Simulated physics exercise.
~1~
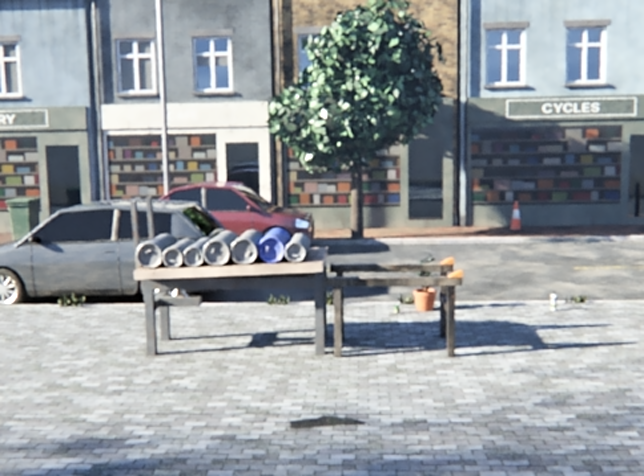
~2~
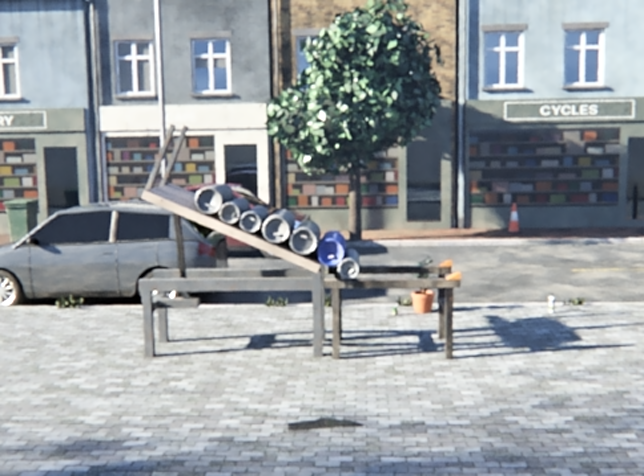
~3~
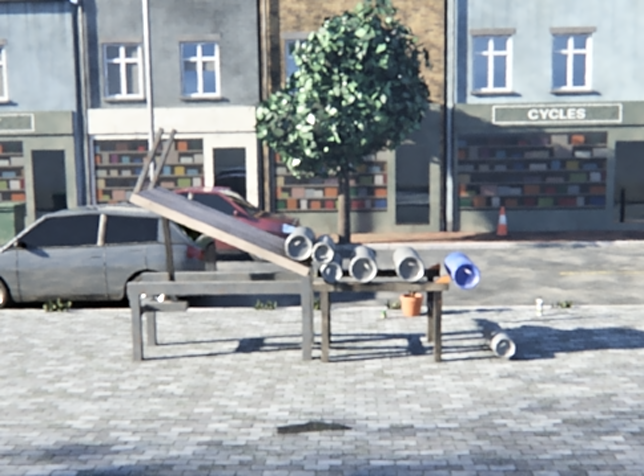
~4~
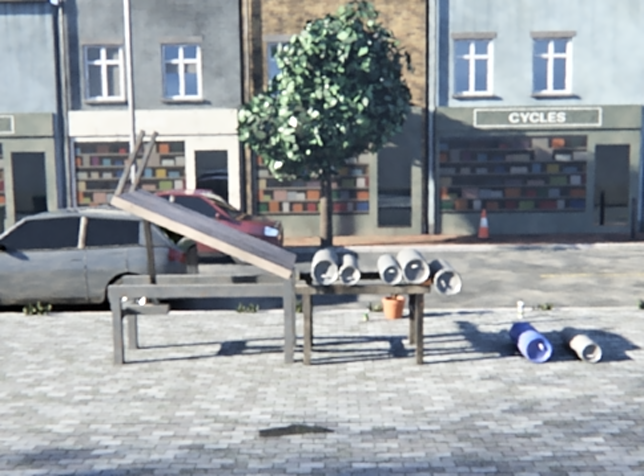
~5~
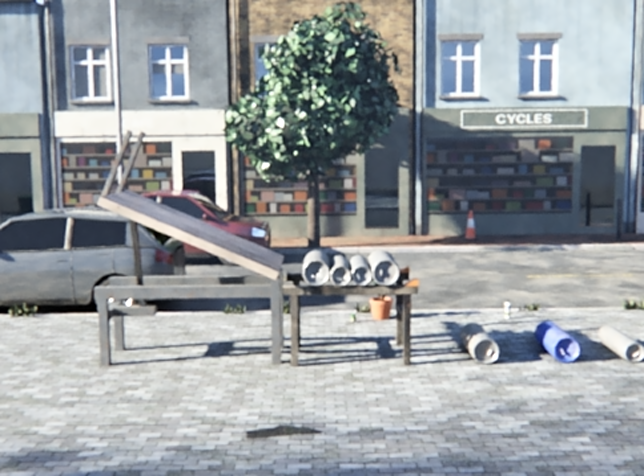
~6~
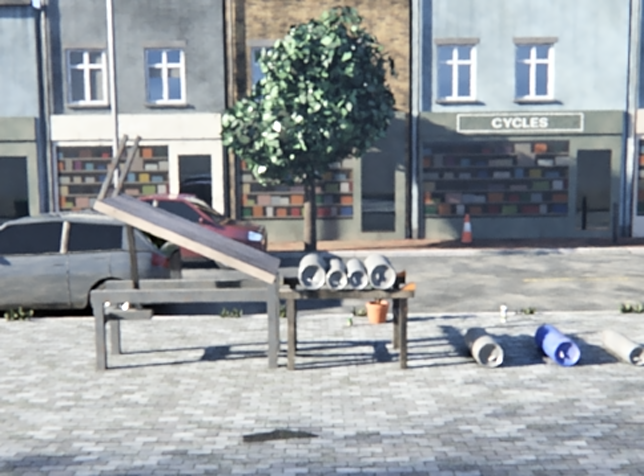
The blue cylinder rolls right off a tilting deck, over a rack, onto the ground.
